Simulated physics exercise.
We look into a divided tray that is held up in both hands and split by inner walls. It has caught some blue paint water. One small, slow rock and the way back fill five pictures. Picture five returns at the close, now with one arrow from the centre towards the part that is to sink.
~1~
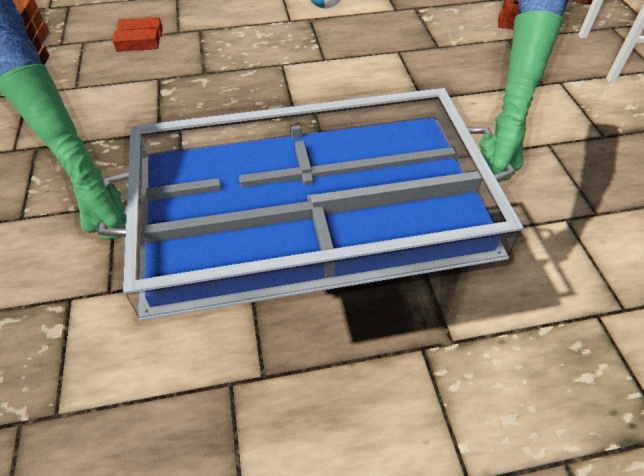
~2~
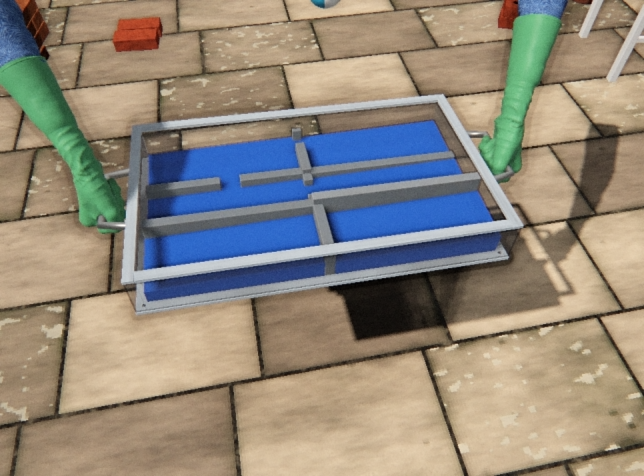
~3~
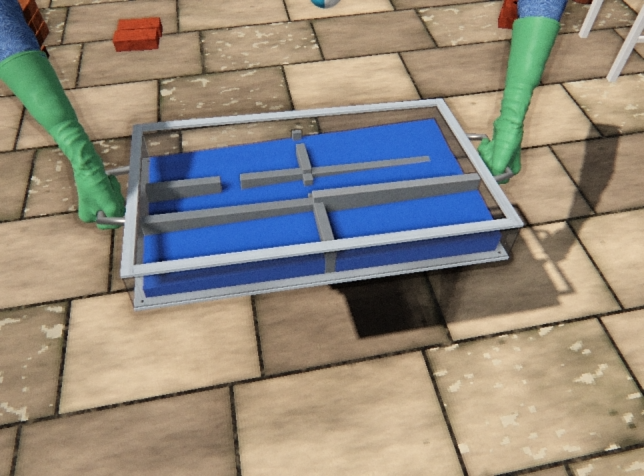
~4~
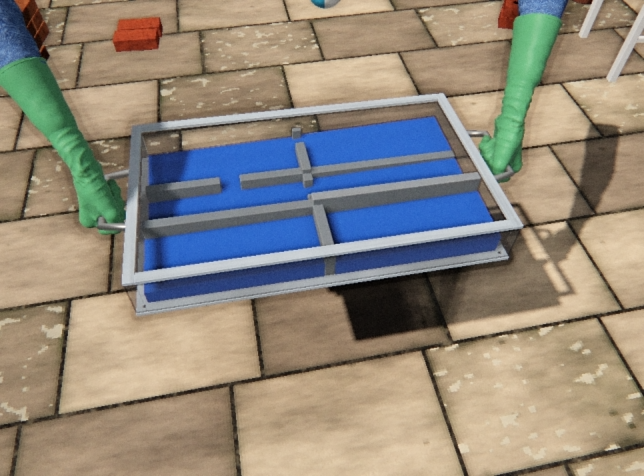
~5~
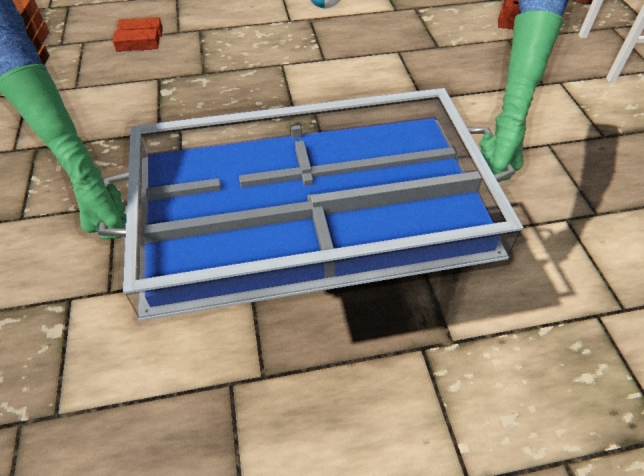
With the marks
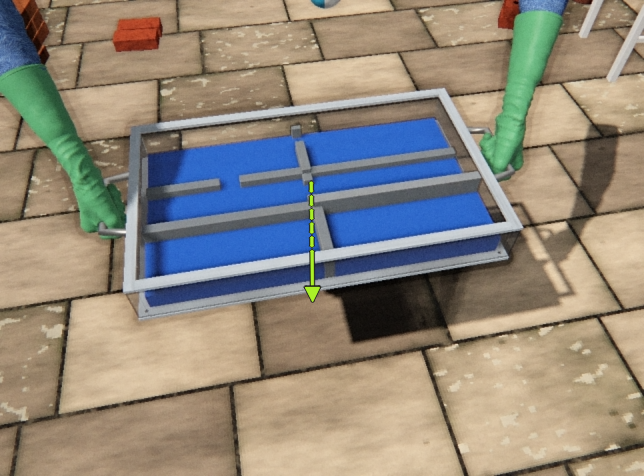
Divided tray of blue liquid held in green-gloved hands, tilting slightly toward the back right, then returning level above stone paving.
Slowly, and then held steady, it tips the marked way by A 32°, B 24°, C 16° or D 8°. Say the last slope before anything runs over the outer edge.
Choose C.
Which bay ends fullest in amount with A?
That is the front left bay.
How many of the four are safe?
Two.
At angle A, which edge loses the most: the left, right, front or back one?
Over the front one.
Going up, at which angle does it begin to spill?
B.
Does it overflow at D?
No, that is safe.
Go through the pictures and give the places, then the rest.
In the first frame, the tray is level; deepest in the front right bay, at (407, 225), shallowest in the centre right.
The second frame shows tipped about 3° down to the back right; no wall is crossed.
The third frame shows tipped about 5° down to the back right; liquid runs over the wall between the centre right and back right bays.
The fourth frame shows tipped about 3° down to the back right; no wall is crossed.
In the fifth frame, the tray is level; deepest in the front right bay, at (407, 225), shallowest in the back right.
The arrow ends at (312, 296).
With A, about 42 % goes over the rim.
With B, about 15 % goes over the rim.
With C, nothing spills; the front right bay holds the most.
With D, nothing spills; the front right bay holds the most.
